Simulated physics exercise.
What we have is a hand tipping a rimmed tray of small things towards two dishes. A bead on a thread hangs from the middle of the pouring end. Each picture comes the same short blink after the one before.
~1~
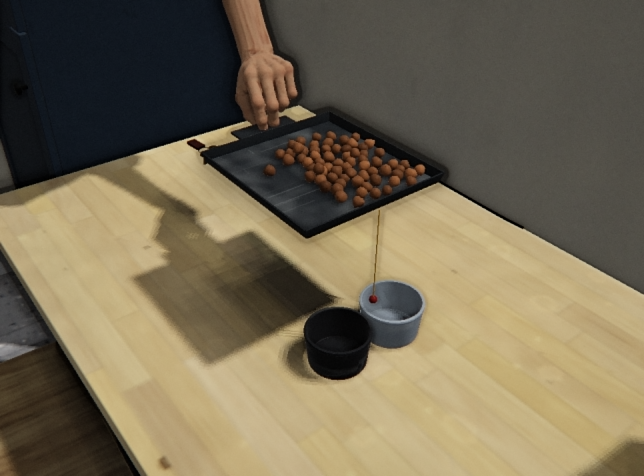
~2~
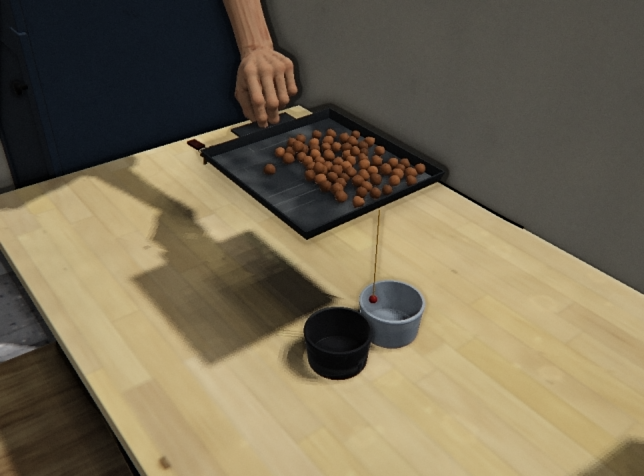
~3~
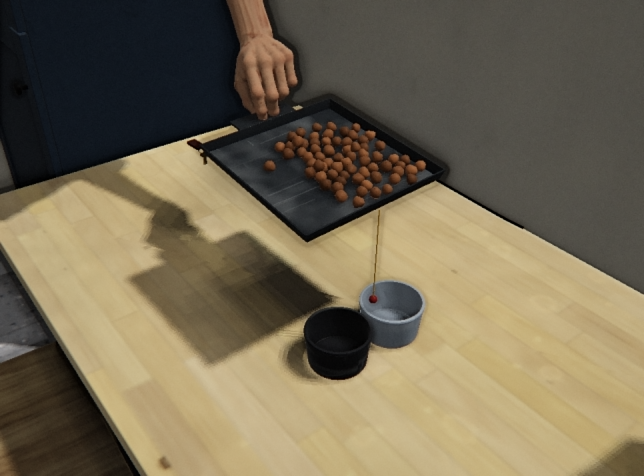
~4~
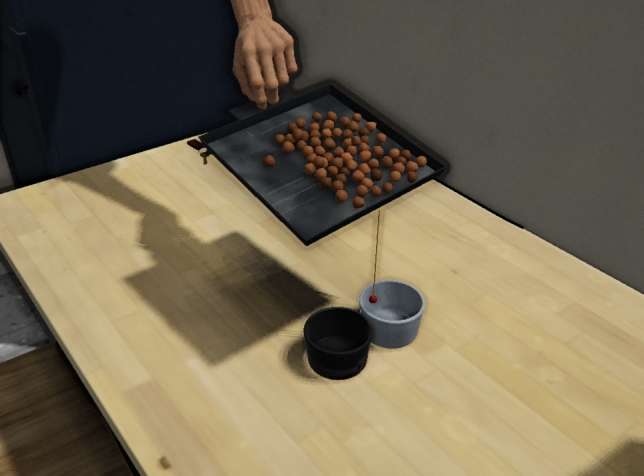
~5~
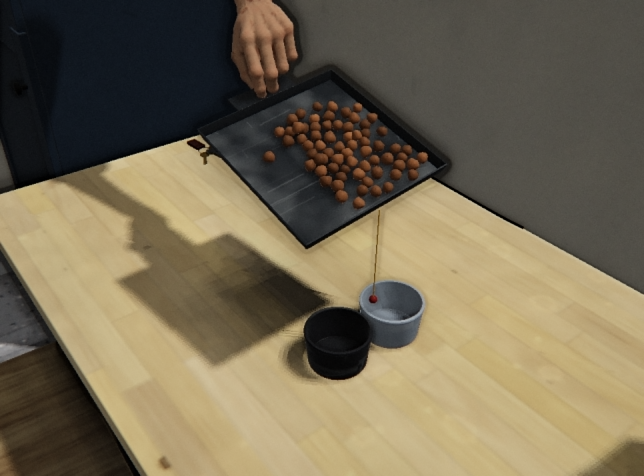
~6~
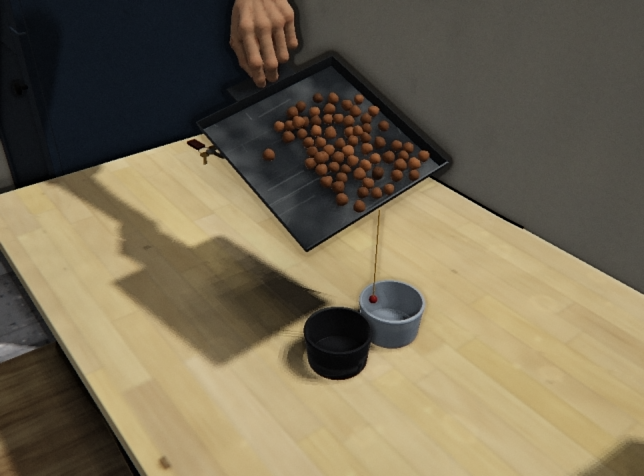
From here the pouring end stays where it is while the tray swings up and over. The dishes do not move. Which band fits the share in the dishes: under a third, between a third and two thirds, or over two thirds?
They take between a third and two thirds between them.
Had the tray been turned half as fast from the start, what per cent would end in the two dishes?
Some 50 per cent.
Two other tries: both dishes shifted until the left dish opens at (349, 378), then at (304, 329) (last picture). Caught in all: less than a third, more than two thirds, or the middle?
One: Less than a third. Two: Between a third and two thirds.
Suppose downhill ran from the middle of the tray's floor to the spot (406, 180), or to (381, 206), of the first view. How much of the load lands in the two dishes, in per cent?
Roughly 20 per cent, and 10 per cent.
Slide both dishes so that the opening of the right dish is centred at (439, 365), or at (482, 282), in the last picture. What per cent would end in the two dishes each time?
The first gives 0 %, the second 0 %.
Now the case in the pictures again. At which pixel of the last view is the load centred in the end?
Near (326, 365).
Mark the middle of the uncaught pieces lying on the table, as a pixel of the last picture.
At about (301, 395).
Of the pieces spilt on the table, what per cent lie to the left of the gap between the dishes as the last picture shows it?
Roughly 80 in a hundred.
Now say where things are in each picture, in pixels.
Corners of the pouring end (307, 228) and (440, 172), level; middle of the load (338, 164), hazelnuts; left dish (359, 360); right dish (413, 329); bead on its thread (373, 299), in the first frame.
Corners of the pouring end (307, 229) and (440, 171), level; middle of the load (338, 163), in the second frame.
Corners of the pouring end (307, 232) and (441, 169), tipped barely, lowest at the left corner; middle of the load (338, 159), in the third frame.
Corners of the pouring end (307, 237) and (442, 166), tipped a little, lowest at the left corner; middle of the load (339, 153), in the fourth frame.
Corners of the pouring end (307, 241) and (443, 163), tipped clearly, lowest at the left corner; middle of the load (339, 148), in the fifth frame.
Corners of the pouring end (307, 245) and (444, 161), tipped clearly, lowest at the left corner; middle of the load (340, 144); left dish (359, 360); right dish (413, 329), in the sixth frame.
Just after the last frame, tray tipped steeply; the larger part on the tray; just a few outside both; about a tenth in the air.
A moment on, tray tipped past a quarter turn; roughly a third on the tray; about a tenth in the left dish; roughly a quarter outside both; roughly half in the air.
Further on, tray tipped past a quarter turn; roughly half in the left dish; roughly half outside both.
When it is over, tray tipped past a quarter turn; roughly half in the left dish; not one in the right dish; roughly half outside both.
